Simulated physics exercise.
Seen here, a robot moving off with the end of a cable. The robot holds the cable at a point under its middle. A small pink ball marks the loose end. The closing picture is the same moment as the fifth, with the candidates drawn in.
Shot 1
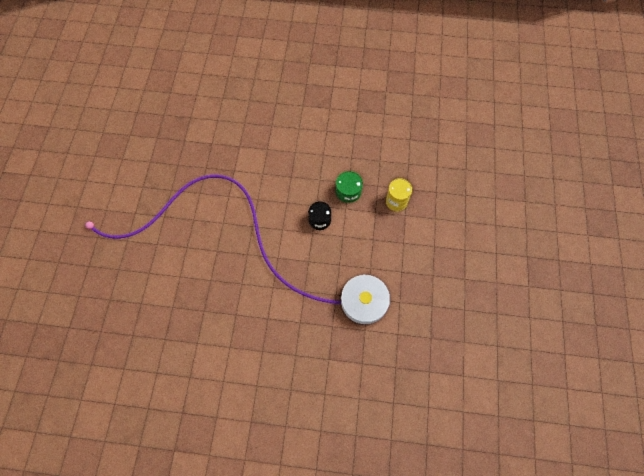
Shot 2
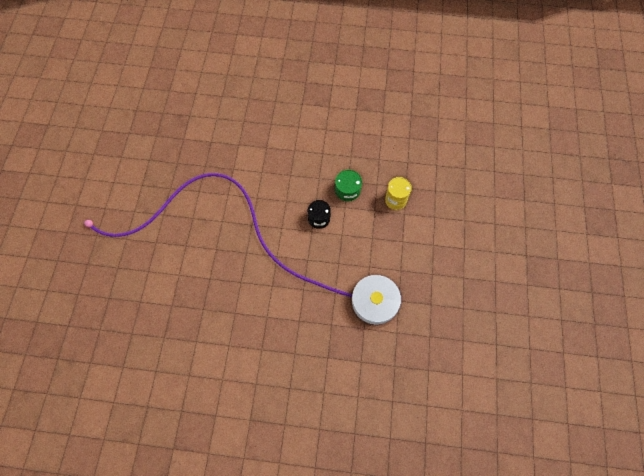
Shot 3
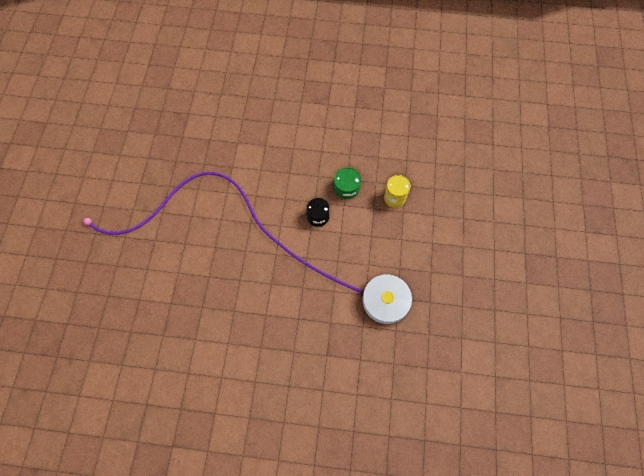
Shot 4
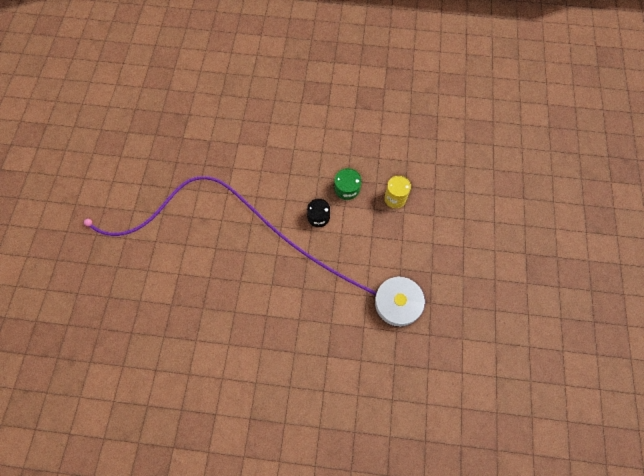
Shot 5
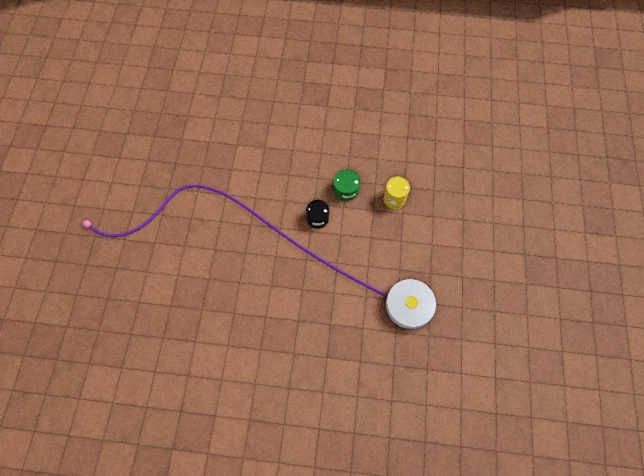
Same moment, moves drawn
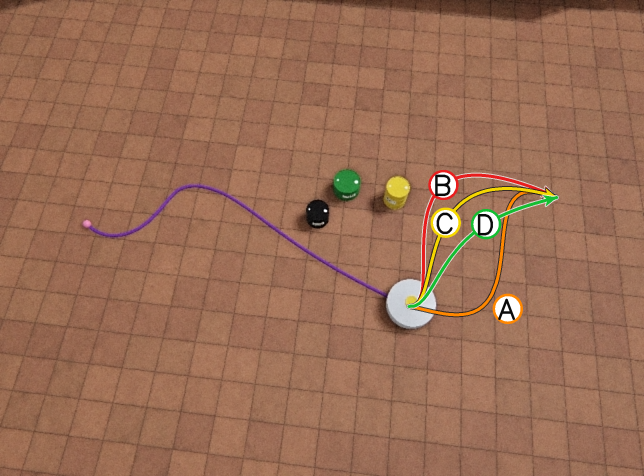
White disc-shaped robot pulling one end of a curving purple cable rightward across brown tiles, gradually straightening its bends.
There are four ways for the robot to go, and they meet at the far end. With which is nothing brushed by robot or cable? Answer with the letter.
Take A.
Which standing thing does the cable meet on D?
It is the black pot.
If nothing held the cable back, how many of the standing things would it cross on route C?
Two.
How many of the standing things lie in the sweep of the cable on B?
It sweeps three.
On the marked copy, A from (409, 306) via (500, 263) to (557, 197); B from (409, 306) via (437, 192) to (555, 197); C from (409, 306) via (454, 211) to (557, 197); D from (409, 306) via (470, 236) to (557, 197).
With A. Early on, robot (496, 290), middle of the cable (296, 254), free end (112, 228).
Further on, robot (511, 207), middle of the cable (326, 251), free end (140, 228).
At the end, robot (560, 194), middle of the cable (373, 226), free end (187, 233); nothing has been touched.
As for the rest, B meets the green tub, yellow keg and black pot; C meets the yellow keg and black pot; D meets the black pot.
